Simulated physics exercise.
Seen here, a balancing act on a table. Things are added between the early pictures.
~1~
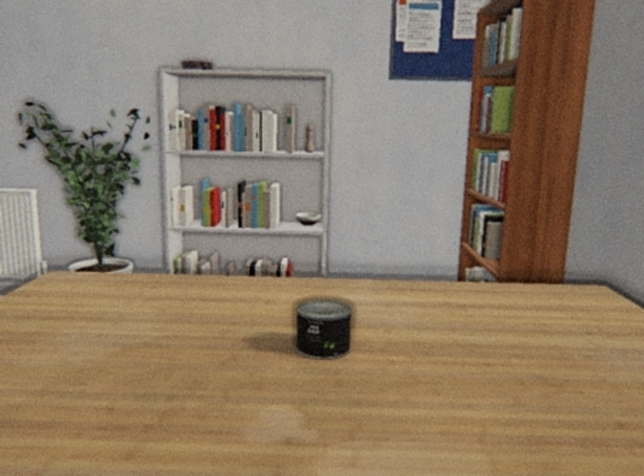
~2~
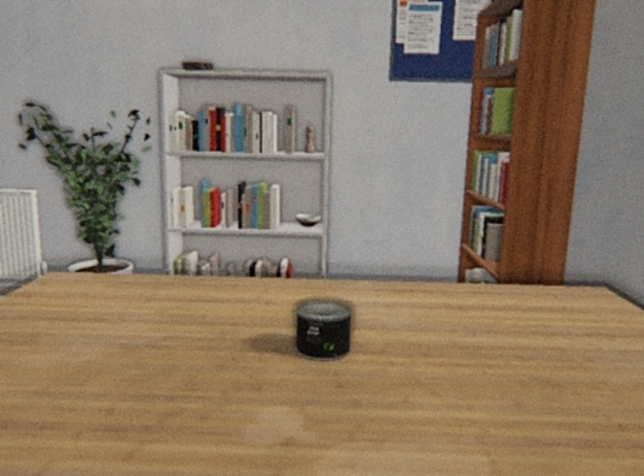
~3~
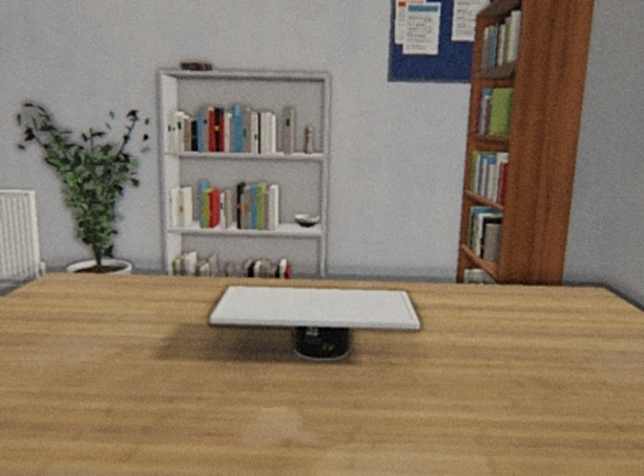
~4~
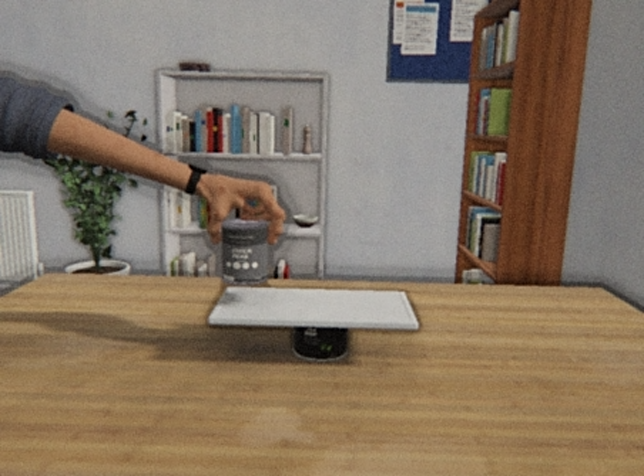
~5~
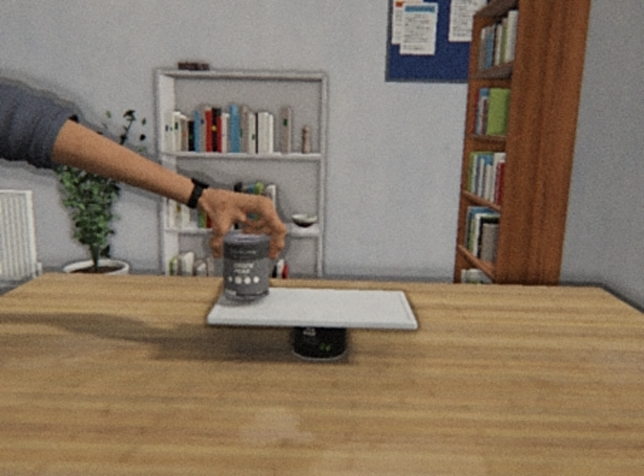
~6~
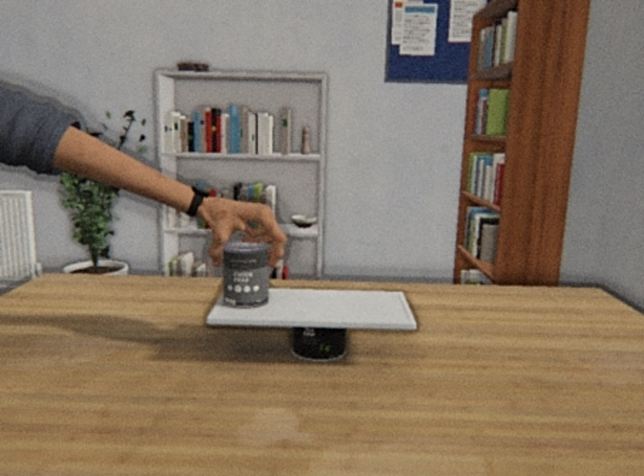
A small black tub sits near the middle of a wooden table, seen from just above the tabletop in a room with a plant, a white bookshelf, a brown bookcase and a blue noticeboard behind. A white board appears flat across the tub. An arm in a grey-blue sleeve then holds a grey tin above the board's left end and lowers it onto the surface, fingers still gripping it.
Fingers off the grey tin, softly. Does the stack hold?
As it turns out, it gives way.
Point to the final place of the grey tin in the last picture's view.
Near (180, 326).
Then, 0.30 s later than the last frame, grey tin now fallen; white lid tilted by 24°.
Then, 0.50 s later than the last frame, white lid tilted by 29°.
Then, 1.10 s later than the last frame, nothing new.
When it is over, fallen, grey tin; the other 2 as before. End places, in pixels of the last picture, grey tin near (180, 326). The stack loses its balance.
